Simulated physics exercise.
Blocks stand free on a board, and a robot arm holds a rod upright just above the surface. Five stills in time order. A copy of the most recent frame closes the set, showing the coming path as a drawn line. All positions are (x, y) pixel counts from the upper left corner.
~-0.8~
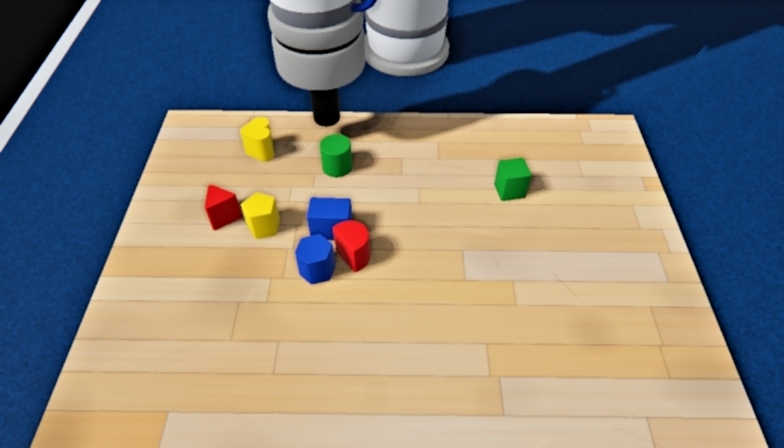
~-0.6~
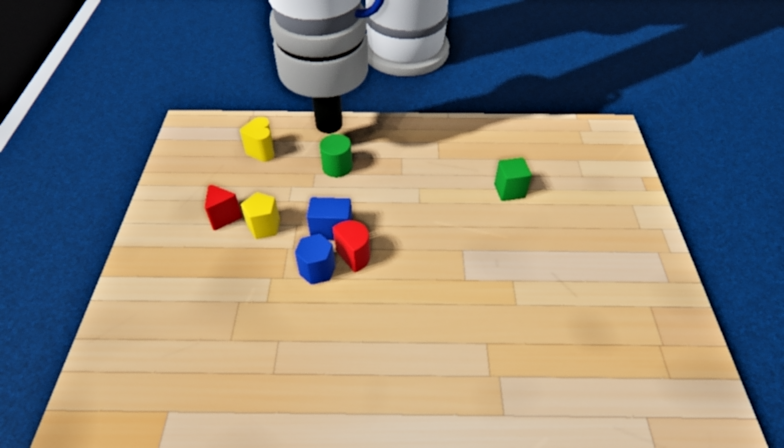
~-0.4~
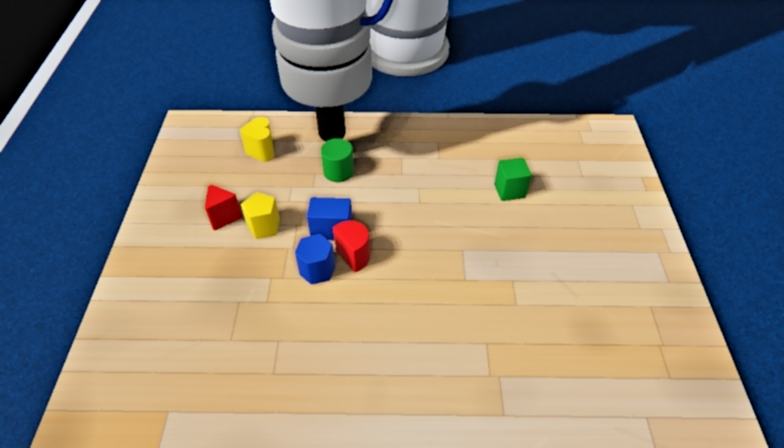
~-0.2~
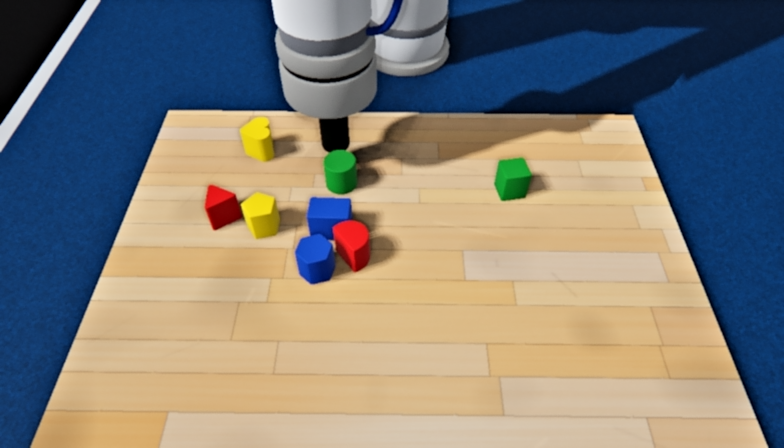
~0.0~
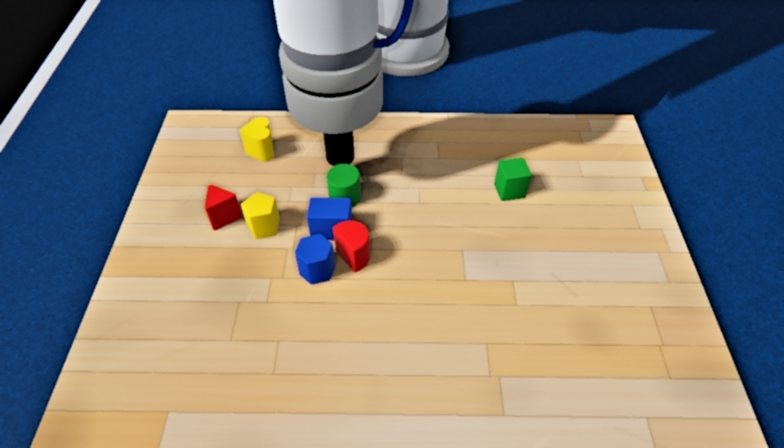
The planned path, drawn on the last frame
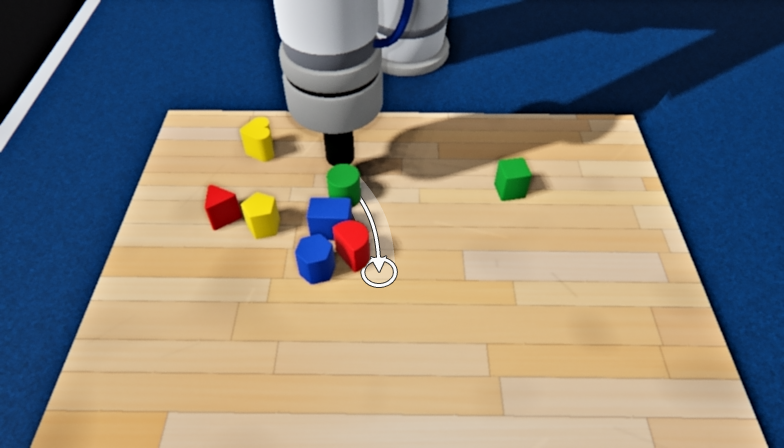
A robot arm's black rod moved forward to the green round block and pushed it a short way across the wooden board toward the blue and red blocks, while all the other blocks stayed still.
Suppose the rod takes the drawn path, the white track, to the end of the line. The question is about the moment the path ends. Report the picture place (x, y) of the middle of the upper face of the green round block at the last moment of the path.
Located at (343, 251).
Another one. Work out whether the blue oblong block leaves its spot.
The result: It moves.
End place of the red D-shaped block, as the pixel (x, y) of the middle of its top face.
The red D-shaped block ends near (324, 279).
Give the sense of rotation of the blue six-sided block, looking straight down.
It goes anticlockwise.
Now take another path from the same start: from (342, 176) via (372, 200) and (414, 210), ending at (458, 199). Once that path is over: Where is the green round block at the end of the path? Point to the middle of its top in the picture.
It sits at (363, 203).
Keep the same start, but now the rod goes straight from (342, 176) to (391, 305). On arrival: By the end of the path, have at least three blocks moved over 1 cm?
Yes.
The line goes from (342, 176) over (363, 203) and (375, 235) to (379, 272).
On the path given first. One third of the way, rod (362, 186); blue oblong block (326, 217), turned 40° clockwise; green round block (354, 203); red D-shaped block (352, 240), turned 25° anticlockwise.
Two thirds of the way, rod (375, 219); blue six-sided block (300, 256), turned 30° anticlockwise; blue oblong block (318, 224), turned 80° clockwise; green round block (351, 232); red D-shaped block (344, 260), turned 65° anticlockwise.
At the end, rod (379, 256); blue six-sided block (300, 256), turned 30° anticlockwise; blue oblong block (316, 225), turned 90° clockwise; green round block (343, 251); red D-shaped block (324, 279), turned 105° anticlockwise.
